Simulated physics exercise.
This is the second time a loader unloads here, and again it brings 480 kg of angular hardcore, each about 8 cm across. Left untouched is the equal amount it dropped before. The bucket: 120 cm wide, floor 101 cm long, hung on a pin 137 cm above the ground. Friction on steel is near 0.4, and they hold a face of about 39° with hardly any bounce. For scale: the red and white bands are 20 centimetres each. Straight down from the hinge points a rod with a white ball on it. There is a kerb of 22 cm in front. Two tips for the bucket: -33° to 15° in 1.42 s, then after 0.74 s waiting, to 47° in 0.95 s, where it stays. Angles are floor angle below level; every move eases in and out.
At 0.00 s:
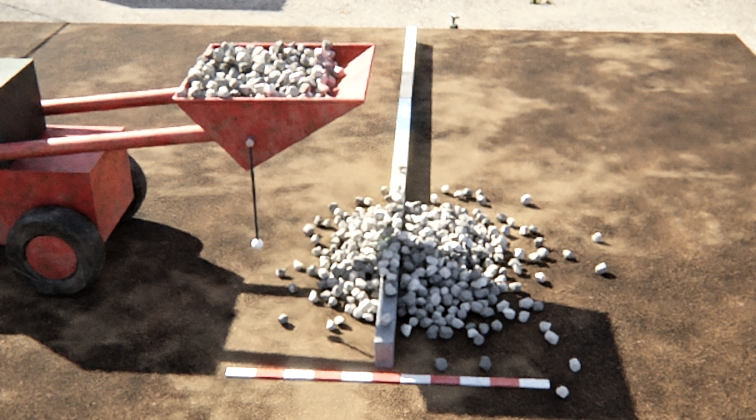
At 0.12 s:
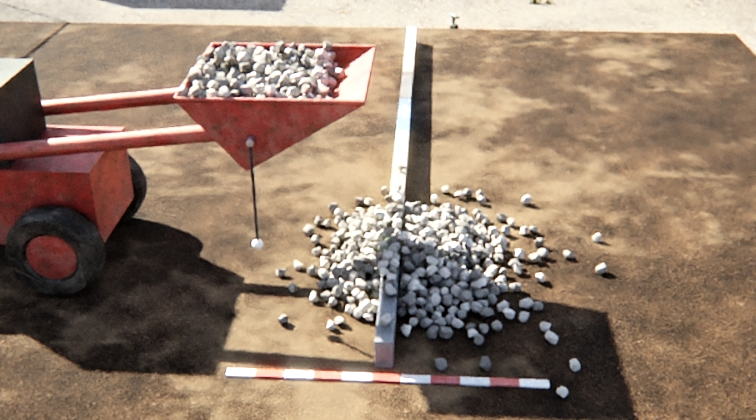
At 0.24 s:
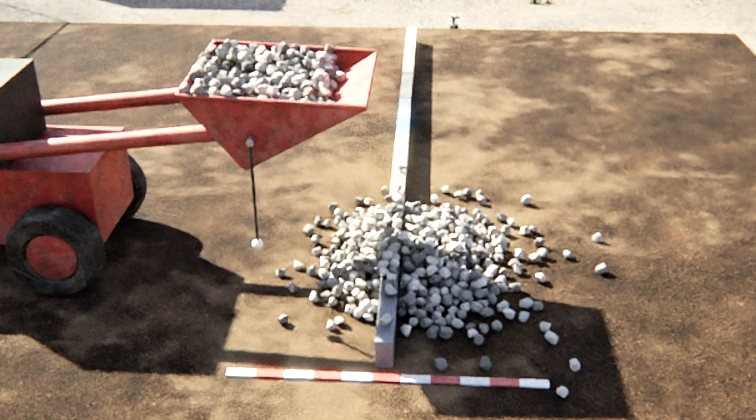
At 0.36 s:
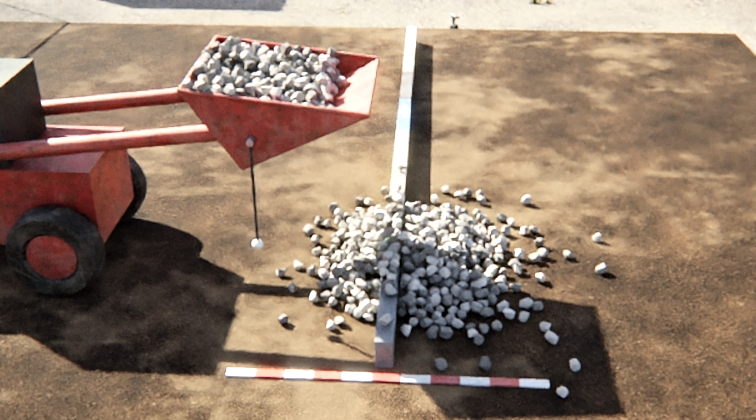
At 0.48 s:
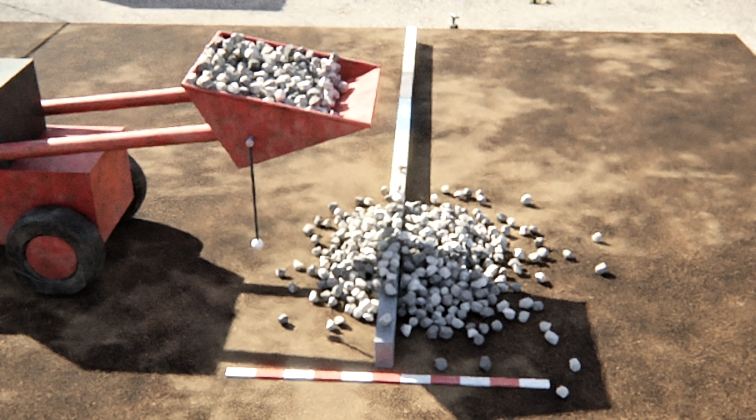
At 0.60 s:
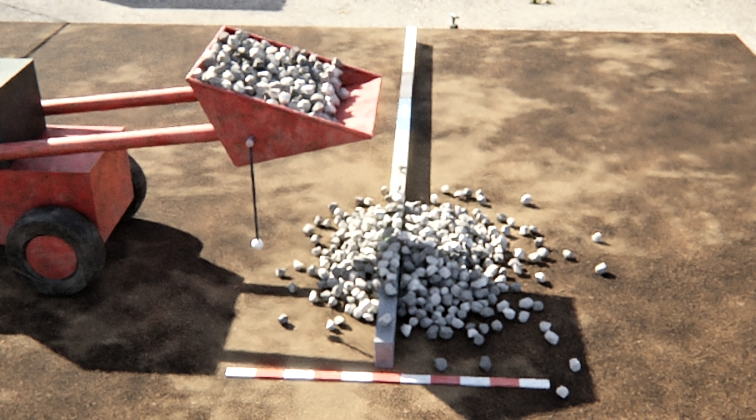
A red loader's bucket full of grey stones slowly tilts forward beside a stone pile.
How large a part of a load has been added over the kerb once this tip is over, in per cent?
Around 15 per cent is added.
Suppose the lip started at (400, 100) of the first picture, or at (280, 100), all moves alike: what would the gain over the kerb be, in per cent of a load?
About 55 per cent from the first spot and 0 per cent from the second.
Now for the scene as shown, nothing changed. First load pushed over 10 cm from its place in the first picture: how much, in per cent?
5 %.
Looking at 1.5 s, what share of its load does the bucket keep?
Roughly 100 per cent of its load.
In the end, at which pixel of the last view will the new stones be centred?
Middle: Approx. (358, 239) px.
After 1.1 s the floor is at 7°; in per cent of one load, 100 in the bucket, 37 on this side of the kerb, 63 over the kerb; the foremost stones are at (565, 275).
After 1.5 s the floor is at 15°; in per cent of one load, 99 in the bucket, 38 on this side of the kerb, 63 over the kerb; the foremost stones are at (565, 275).
After 3.6 s the floor is at 47°; in per cent of one load, 0 in the bucket, 123 on this side of the kerb, 77 over the kerb; the foremost stones are at (565, 275).
After 6.3 s the floor is at 47°; in per cent of one load, 0 in the bucket, 122 on this side of the kerb, 78 over the kerb; the foremost stones are at (565, 275). Net gain over the kerb, 15.
